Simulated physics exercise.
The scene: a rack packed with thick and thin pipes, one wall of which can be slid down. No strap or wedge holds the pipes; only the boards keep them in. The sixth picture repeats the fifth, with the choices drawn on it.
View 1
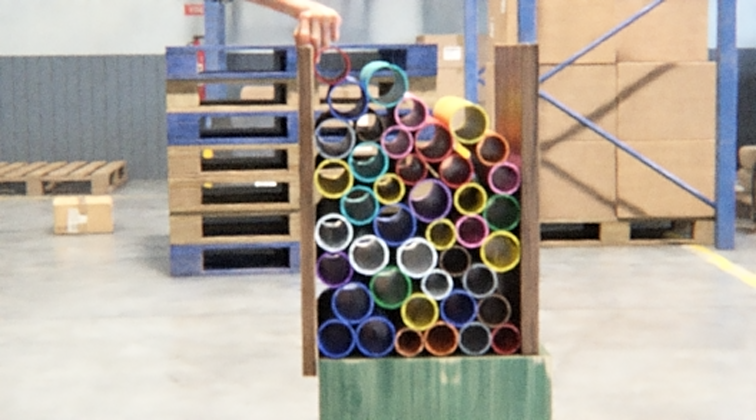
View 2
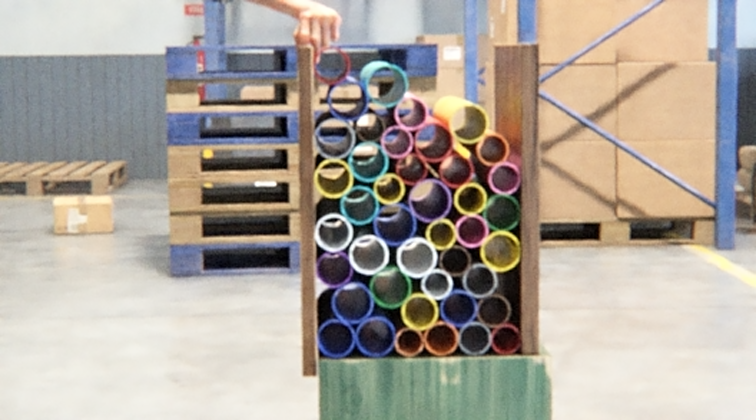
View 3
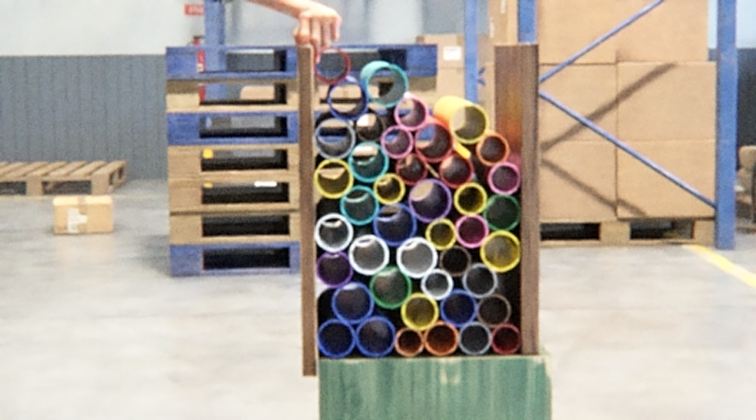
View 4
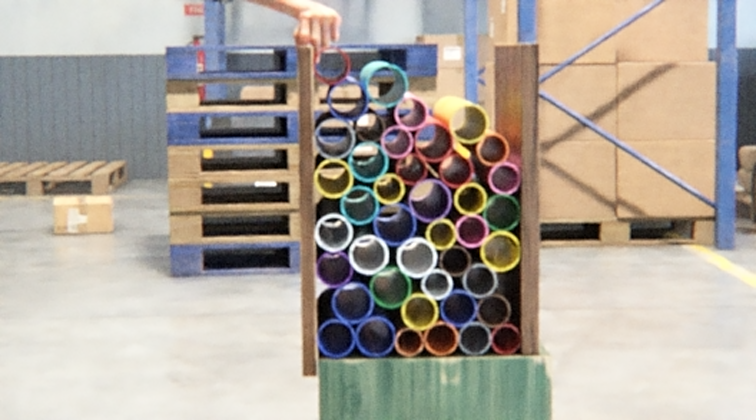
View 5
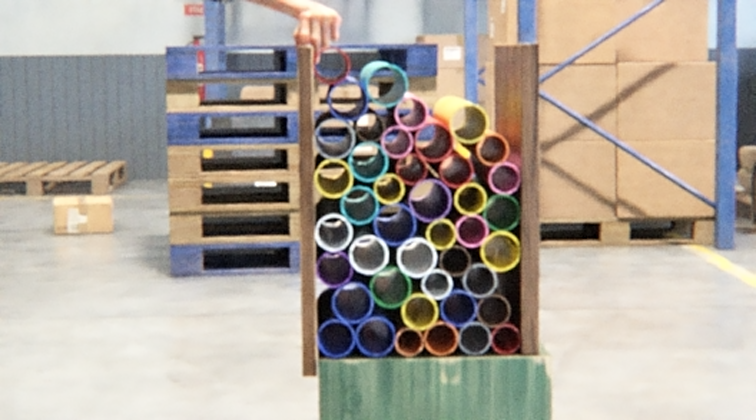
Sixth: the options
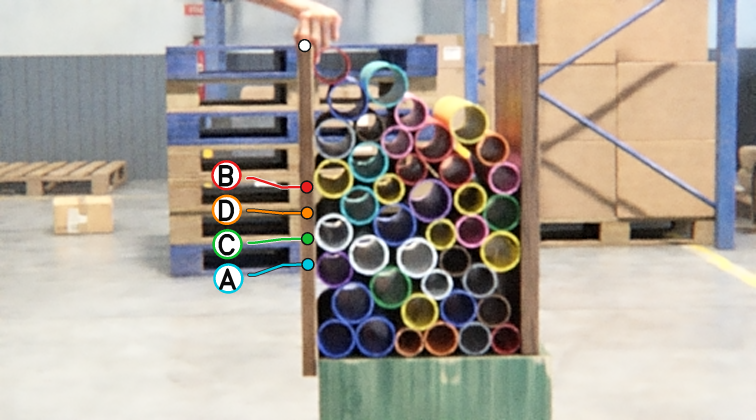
In a warehouse with a grey concrete floor, seen straight on from a level view, blue and wooden pallets stand at left and cardboard boxes fill a blue-framed rack at right. Between two upright brown boards on a green base, thick and thin pipes in blue, white, turquoise, yellow and red show their open ends. A hand rests atop the left board, and nothing visibly moves, the camera included.
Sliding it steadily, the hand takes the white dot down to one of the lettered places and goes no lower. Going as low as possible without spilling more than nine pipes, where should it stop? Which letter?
Mark C is as low as it can go.
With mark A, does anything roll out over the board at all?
Yes, at A.
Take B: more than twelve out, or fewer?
Fewer than twelve.
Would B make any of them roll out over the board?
At B: Yes.
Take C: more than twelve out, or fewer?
It loses fewer than twelve.
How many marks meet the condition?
Three of the four.
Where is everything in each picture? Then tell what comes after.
In the first frame, a blue pipe (458, 308); a white pipe (417, 257); a turquoise pipe (360, 205).
In the second frame, a turquoise pipe (360, 205); a green pipe (501, 213).
In the third frame, a grey pipe (334, 139); a brown pipe (371, 128).
In the fourth frame, a turquoise pipe (387, 85); side board (308, 198).
In the fifth frame, a blue pipe (336, 338); a blue pipe (458, 308).
On the marked copy, A at (308, 264); B at (307, 187); C at (308, 239); D at (307, 213); the white dot at (305, 46).
Following C. Soon after the start, top of the board (313, 126).
Later, top of the board (315, 214).
In the end, top of the board (315, 238), nine out over the board.
As for the rest, A more than nine out over the board; B about five out over the board; D about six out over the board.
